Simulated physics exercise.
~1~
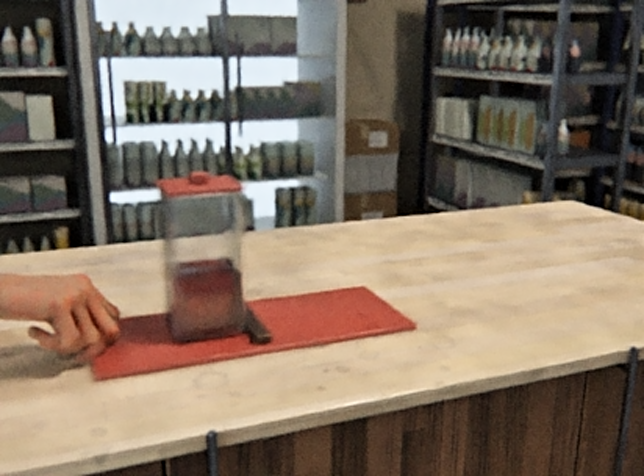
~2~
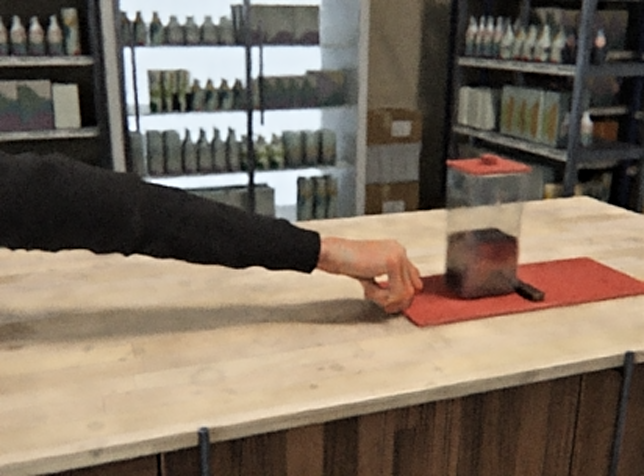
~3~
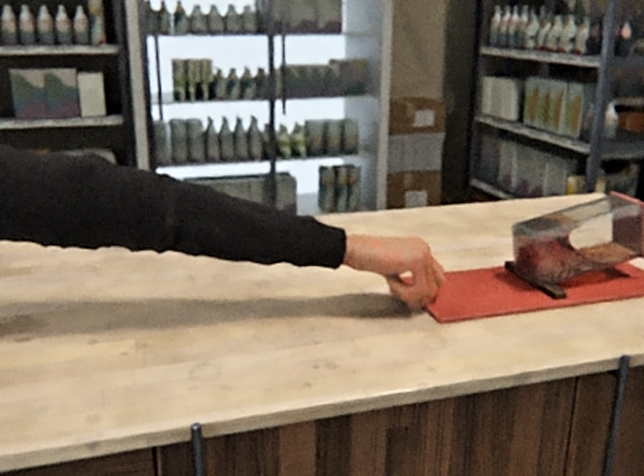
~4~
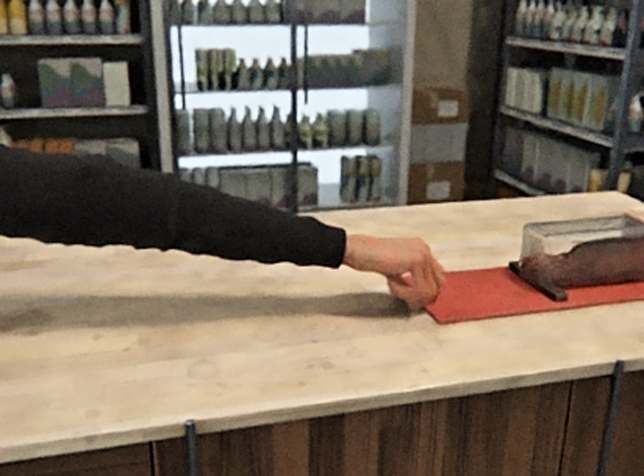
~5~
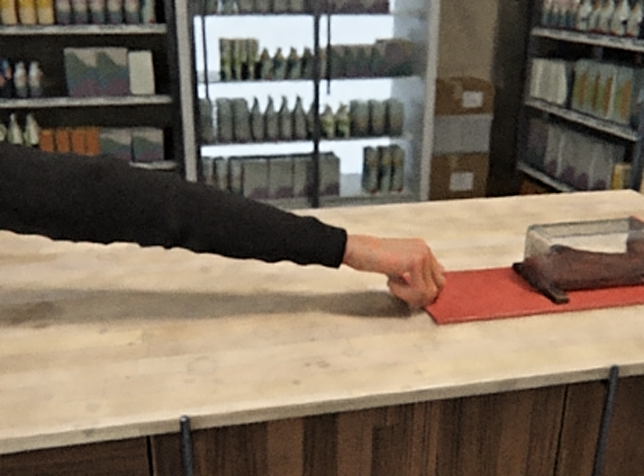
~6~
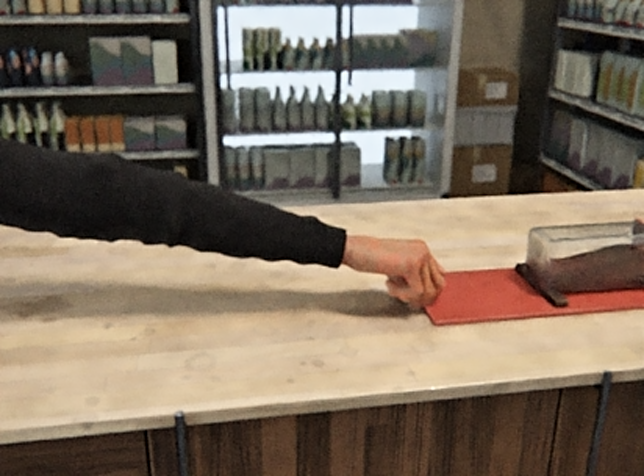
A square bottle slides right on a hand-held red board, tips over, and lies on its side.
